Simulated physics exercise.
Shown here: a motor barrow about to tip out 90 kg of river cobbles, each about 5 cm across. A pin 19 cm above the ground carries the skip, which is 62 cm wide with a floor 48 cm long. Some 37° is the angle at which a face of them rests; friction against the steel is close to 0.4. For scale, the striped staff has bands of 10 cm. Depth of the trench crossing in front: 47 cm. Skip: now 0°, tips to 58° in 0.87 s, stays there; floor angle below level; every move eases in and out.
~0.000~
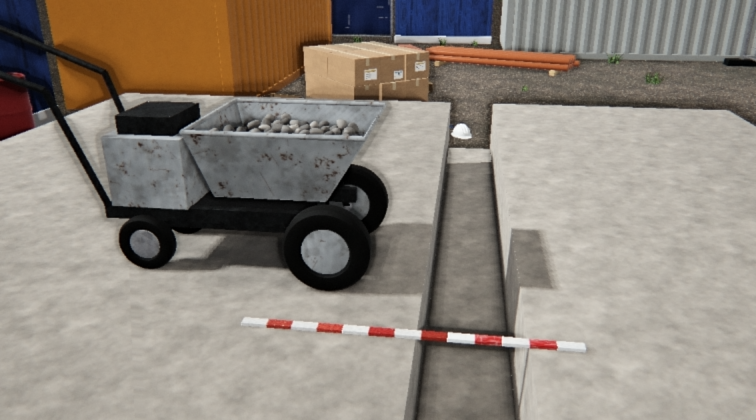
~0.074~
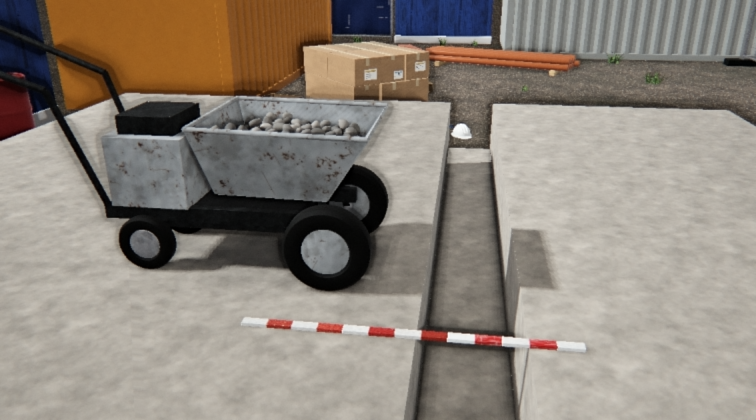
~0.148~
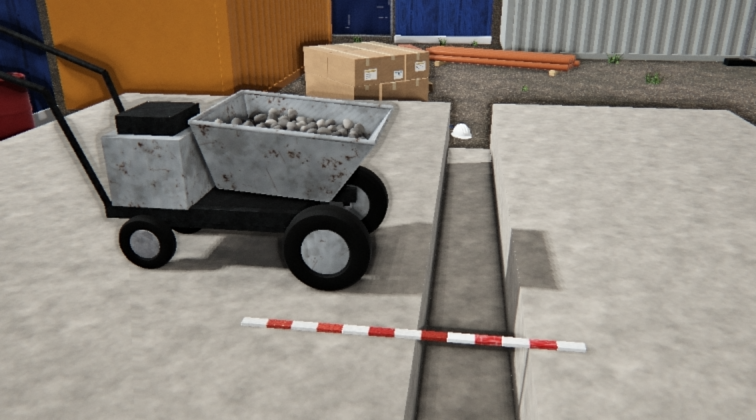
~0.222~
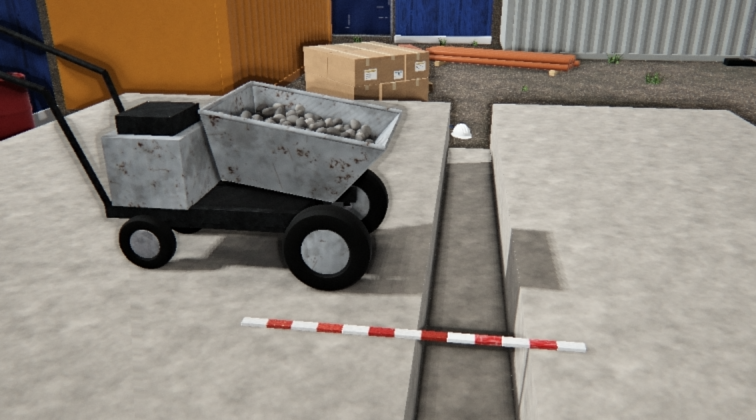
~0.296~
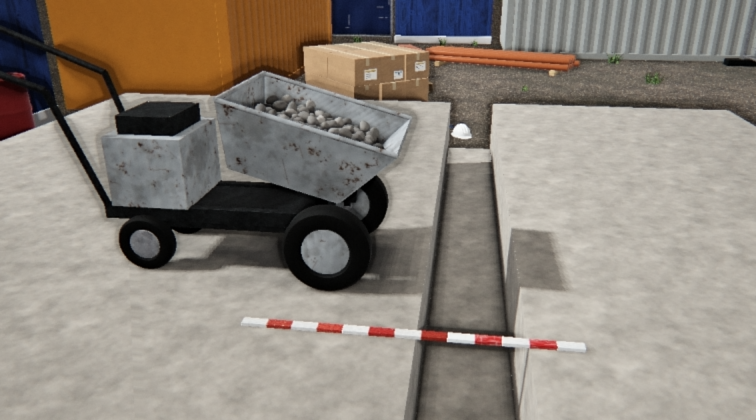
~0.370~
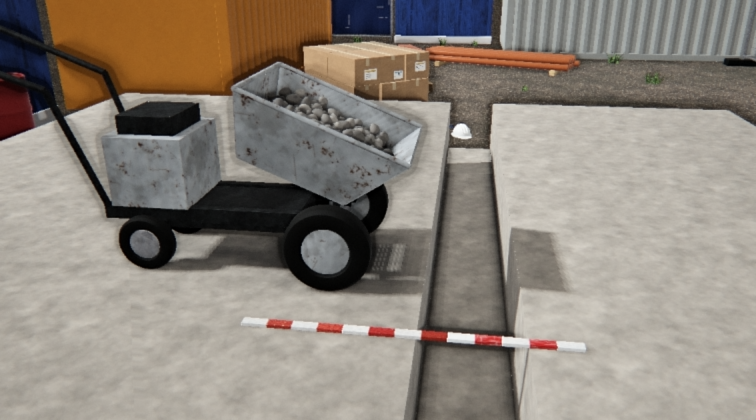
The grey metal skip of a motor barrow, loaded with rounded stones, tilts slowly and then more steeply down to the right, its rear rising off the black chassis while the wheels stay still beside a narrow trench.
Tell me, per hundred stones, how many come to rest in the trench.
38 per hundred.
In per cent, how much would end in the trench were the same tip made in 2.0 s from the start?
Roughly 35 per cent.
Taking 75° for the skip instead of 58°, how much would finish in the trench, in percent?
The trench would hold about 90% of it.
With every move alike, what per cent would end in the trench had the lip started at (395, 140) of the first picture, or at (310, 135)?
I'd say some 25 per cent and some 35 per cent.
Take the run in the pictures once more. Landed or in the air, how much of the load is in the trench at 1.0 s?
Close to 5 per cent at that time.
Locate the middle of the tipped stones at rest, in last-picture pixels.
Middle at around (483, 352), I'd say.
After 0.6 s the floor is at 49°; 100 % in the skip; the foremost stones are at (417, 190).
After 1.0 s the floor is at 58°; 94 % in the skip, 6 % in the trench; the foremost stones are at (492, 255).
After 1.3 s the floor is at 58°; 71 % in the skip, 26 % in the trench, 3 % past the trench; the foremost stones are at (559, 270).
After 3.3 s the floor is at 58°; 59 % in the skip, 38 % in the trench, 3 % past the trench; the foremost stones are at (617, 282).
